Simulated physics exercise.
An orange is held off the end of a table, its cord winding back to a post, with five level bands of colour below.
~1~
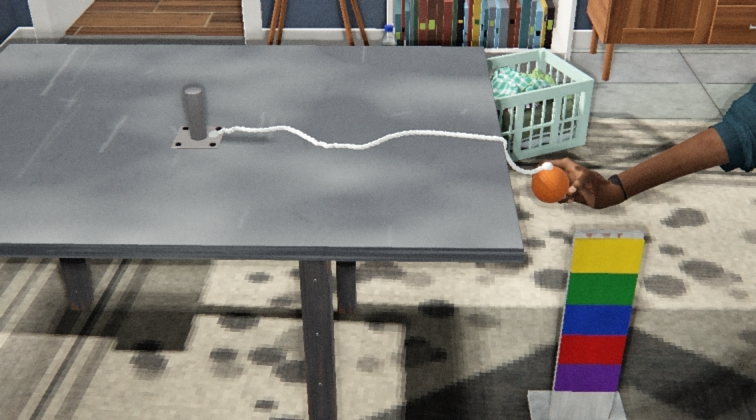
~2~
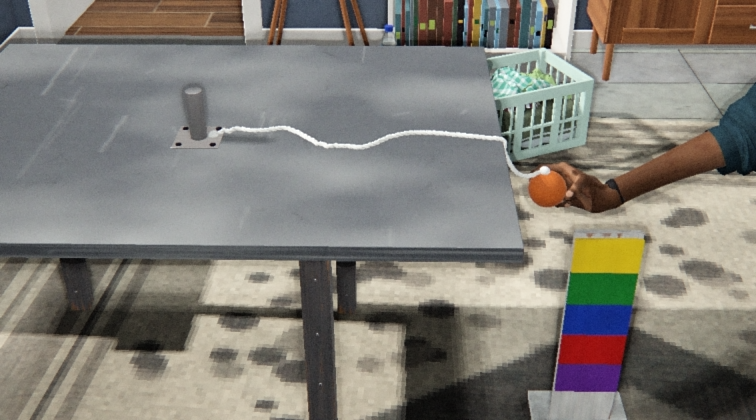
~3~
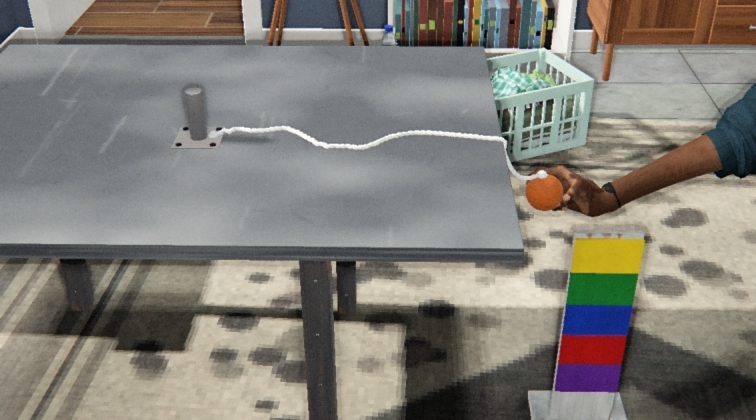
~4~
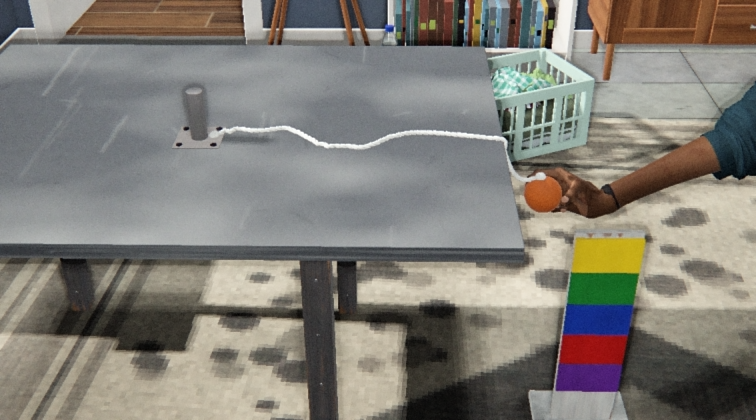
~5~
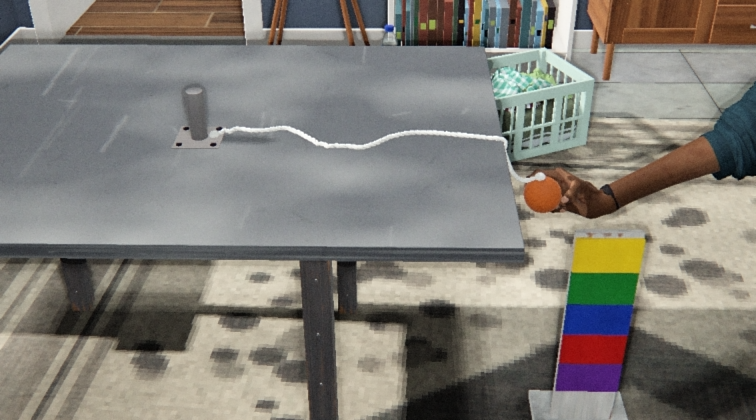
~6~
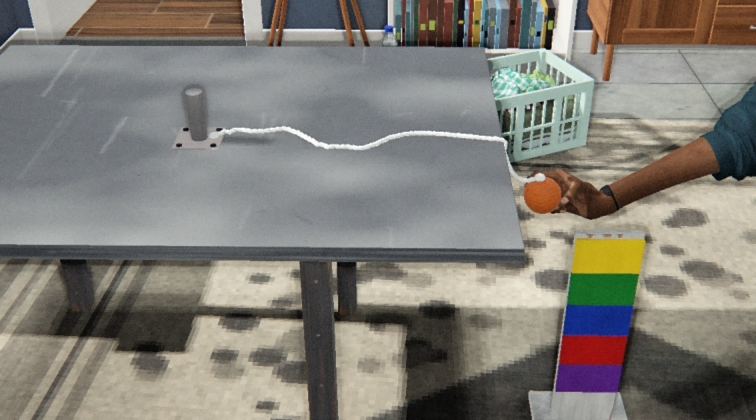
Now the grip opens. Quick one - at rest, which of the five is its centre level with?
At yellow.
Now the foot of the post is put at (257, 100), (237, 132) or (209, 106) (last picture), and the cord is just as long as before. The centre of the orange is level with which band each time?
Result 1: Green. Result 2: Green. Result 3: Yellow.
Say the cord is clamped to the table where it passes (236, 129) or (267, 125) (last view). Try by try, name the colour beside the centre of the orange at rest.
In order: Yellow; yellow.
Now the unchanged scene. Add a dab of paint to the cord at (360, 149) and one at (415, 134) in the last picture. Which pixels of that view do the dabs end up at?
To (390, 143) for the first and to (455, 146) for the second.
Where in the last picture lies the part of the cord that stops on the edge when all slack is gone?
Close to (466, 137).
Soon after, orange near (497, 250); level with yellow.
After that, orange near (508, 262); level with yellow.
In the end, orange near (496, 261); level with yellow. At yellow.
